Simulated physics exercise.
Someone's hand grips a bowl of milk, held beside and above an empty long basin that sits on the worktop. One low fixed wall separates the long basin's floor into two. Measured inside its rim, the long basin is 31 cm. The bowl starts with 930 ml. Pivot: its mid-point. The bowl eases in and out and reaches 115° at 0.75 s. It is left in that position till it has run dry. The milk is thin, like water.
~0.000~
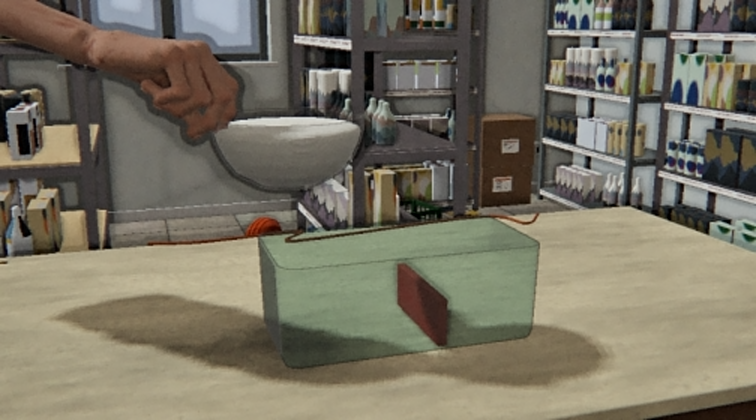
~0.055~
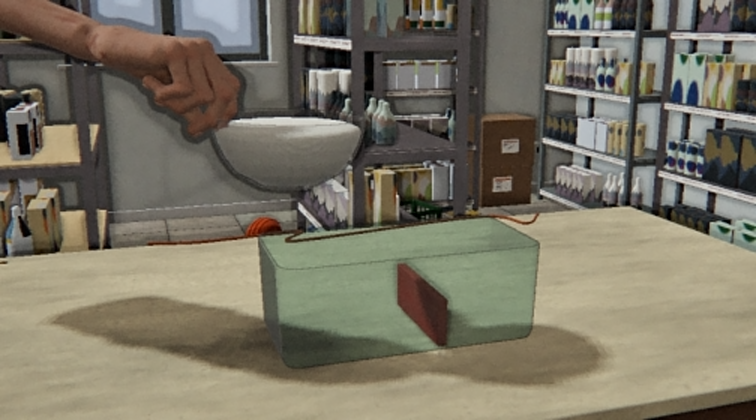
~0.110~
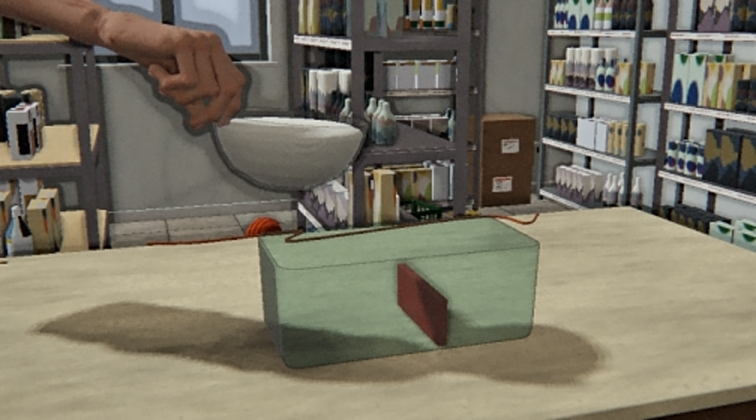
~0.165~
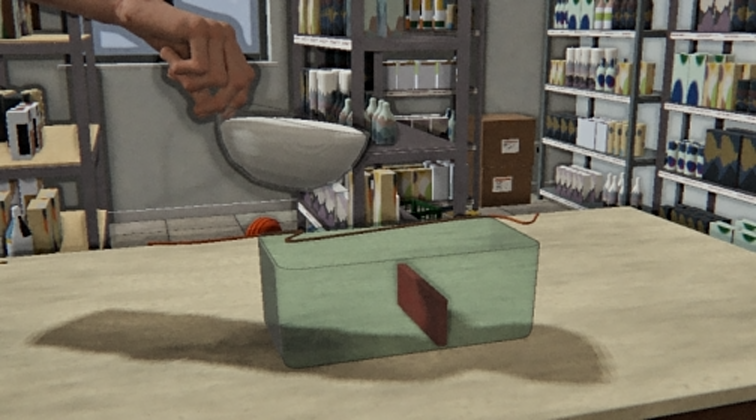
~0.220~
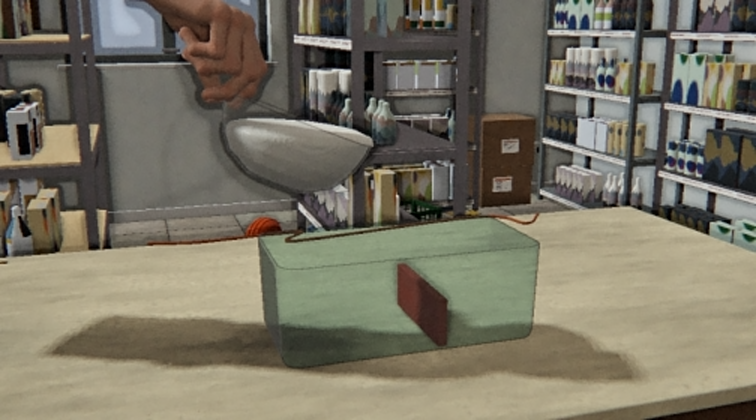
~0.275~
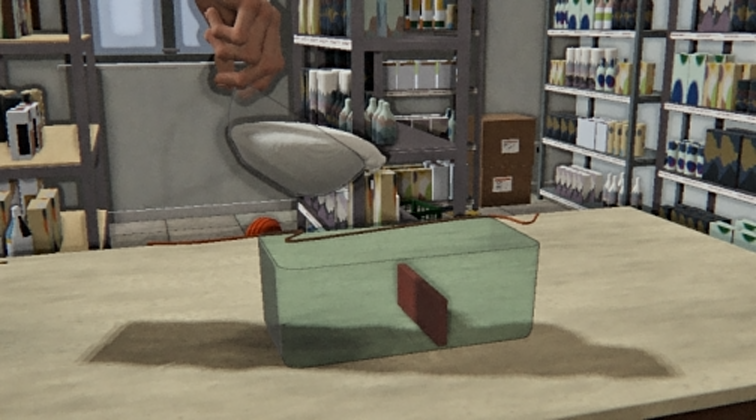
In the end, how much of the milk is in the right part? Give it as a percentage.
Roughly 16 percent is in the right part.
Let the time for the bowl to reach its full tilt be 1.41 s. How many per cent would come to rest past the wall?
Result under that change: Approx. 30 %.
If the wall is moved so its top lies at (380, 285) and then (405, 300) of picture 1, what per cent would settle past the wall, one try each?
In turn about 65 and 40 per cent.
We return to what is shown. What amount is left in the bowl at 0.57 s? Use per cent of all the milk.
Some 7 % of it is still there.
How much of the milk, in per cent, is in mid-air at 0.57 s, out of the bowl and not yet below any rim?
Around 18 percent.
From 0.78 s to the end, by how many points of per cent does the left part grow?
Near 2 percent, more or less.
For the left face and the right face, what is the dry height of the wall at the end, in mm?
It's around 30 mm on the left side and around 50 mm on the right side.
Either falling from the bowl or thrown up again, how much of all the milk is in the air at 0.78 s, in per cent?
Roughly 10 %.
Then, 0.57 s in, the tilt is 99° and 7 per cent is still to pour, 60 is left of the wall and 15 right of it.
Then, 0.78 s in, the tilt is 115° and 0 per cent is still to pour, 75 is left of the wall and 14 right of it.
Then, 1.01 s in, the tilt is 115° and 0 per cent is still to pour, 77 is left of the wall and 16 right of it.
Then, 1.25 s in, the tilt is 115° and 0 per cent is still to pour, 77 is left of the wall and 16 right of it.
Finally, 77 per cent lies left of the wall, 16 right of it and 7 outside.
